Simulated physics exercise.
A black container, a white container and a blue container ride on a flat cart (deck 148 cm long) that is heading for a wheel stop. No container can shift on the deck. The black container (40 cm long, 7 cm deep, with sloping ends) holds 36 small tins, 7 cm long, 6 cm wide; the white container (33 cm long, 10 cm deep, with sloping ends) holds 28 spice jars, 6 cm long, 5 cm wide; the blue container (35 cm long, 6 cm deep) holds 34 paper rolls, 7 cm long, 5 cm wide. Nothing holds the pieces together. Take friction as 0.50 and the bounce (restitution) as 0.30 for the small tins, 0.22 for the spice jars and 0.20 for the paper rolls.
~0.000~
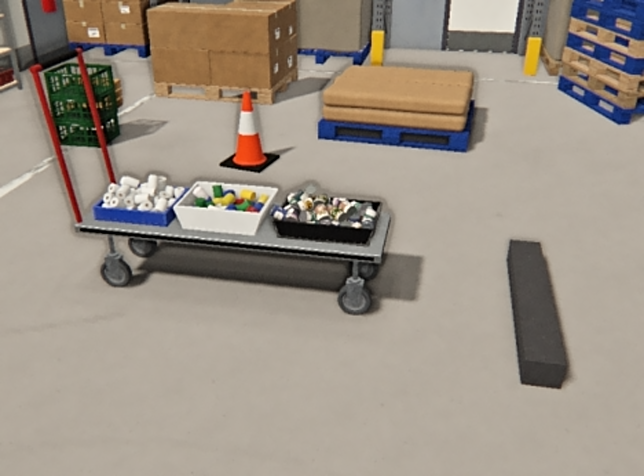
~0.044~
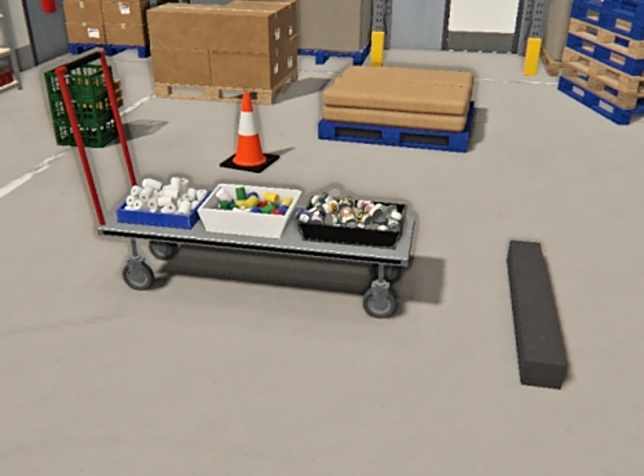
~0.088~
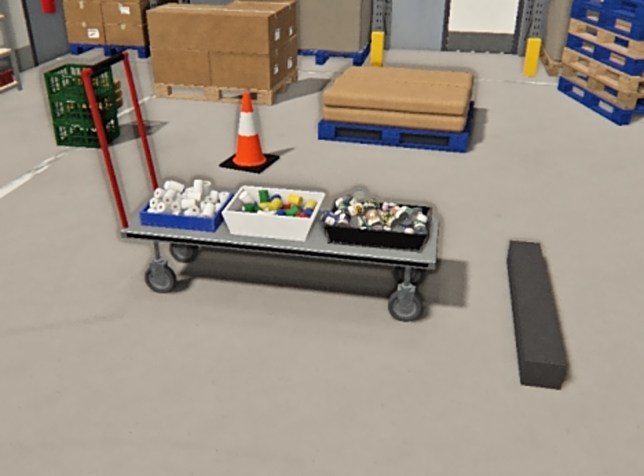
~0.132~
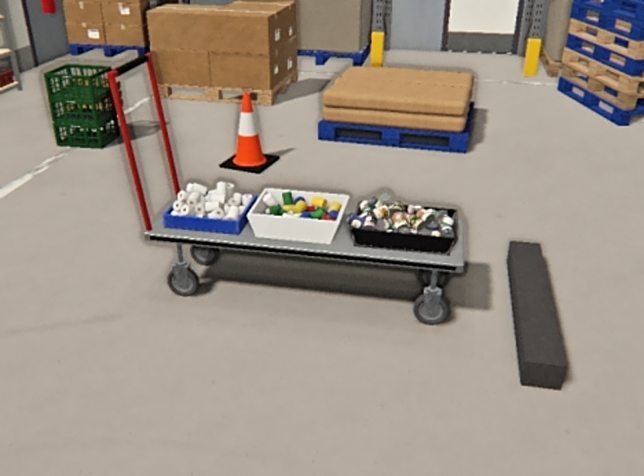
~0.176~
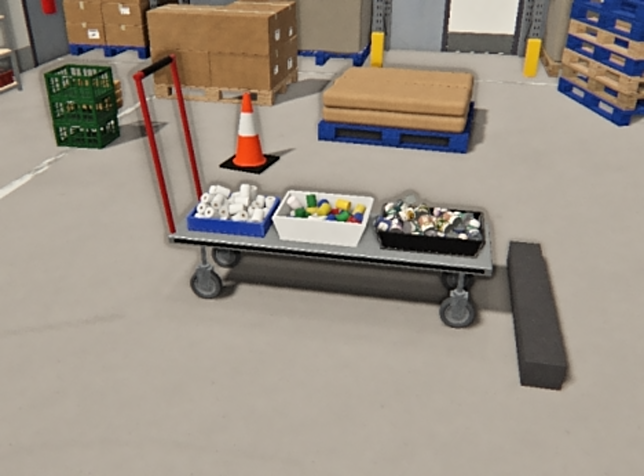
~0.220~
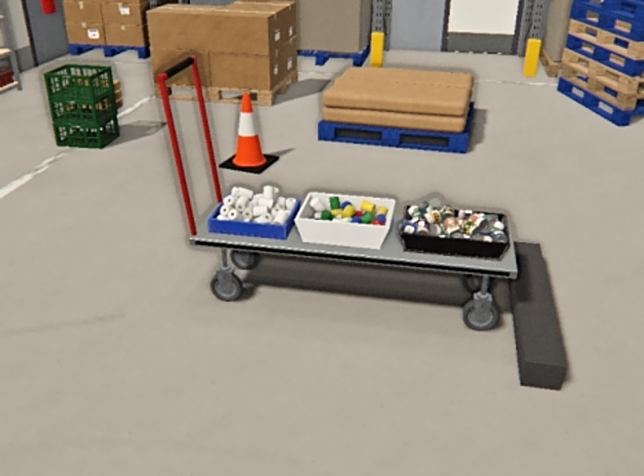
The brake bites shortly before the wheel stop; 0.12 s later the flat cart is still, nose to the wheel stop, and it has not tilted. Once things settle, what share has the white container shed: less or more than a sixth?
It sheds fewer than one in six of them.
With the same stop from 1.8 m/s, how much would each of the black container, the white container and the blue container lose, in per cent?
Then black container 10, white container 0, blue container 10 per cent.
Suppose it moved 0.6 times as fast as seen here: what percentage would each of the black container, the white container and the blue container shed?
In that case black container 0, white container 0, blue container 10 per cent.
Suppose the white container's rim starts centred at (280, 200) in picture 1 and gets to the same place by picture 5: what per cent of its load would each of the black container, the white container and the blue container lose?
In that case black container 0, white container 0, blue container 0 per cent.
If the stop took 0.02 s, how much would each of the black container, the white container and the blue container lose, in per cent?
In that case black container 40, white container 10, blue container 40 per cent.
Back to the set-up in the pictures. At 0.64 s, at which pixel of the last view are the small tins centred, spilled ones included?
Near (496, 236).
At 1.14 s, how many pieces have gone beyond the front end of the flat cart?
Roughly 8.
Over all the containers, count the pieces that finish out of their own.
Roughly 20 in all.
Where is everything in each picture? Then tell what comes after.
In the first frame (each is followed by its nearest rim corner in this view), white container, (259, 214); blue container, (163, 213); 67 cm short of the stop; none out.
White container, (284, 217); blue container, (187, 216); 55 cm short of the stop, in the second frame.
White container, (310, 219); blue container, (212, 218); 43 cm short of the stop, in the third frame.
White container, (336, 222); blue container, (236, 221); 31 cm short of the stop, in the fourth frame.
White container, (363, 225); blue container, (261, 224); 19 cm short of the stop, in the fifth frame.
White container, (386, 227); blue container, (283, 226); stopping; none out, in the sixth frame.
After 0.29 s, black container 36 in, 0 out, white container 28 in, 0 out and blue container 34 in, 0 out.
After 0.41 s, black container 33 in, 3 out, white container 28 in, 0 out and blue container 28 in, 6 out.
After 0.64 s, black container 28 in, 8 out, white container 28 in, 0 out and blue container 24 in, 10 out.
Final count (at 1.14 s), black container 27 in, 9 out, white container 27 in, 1 out and blue container 24 in, 10 out. Asked share, 1 of 28, 4 per cent.
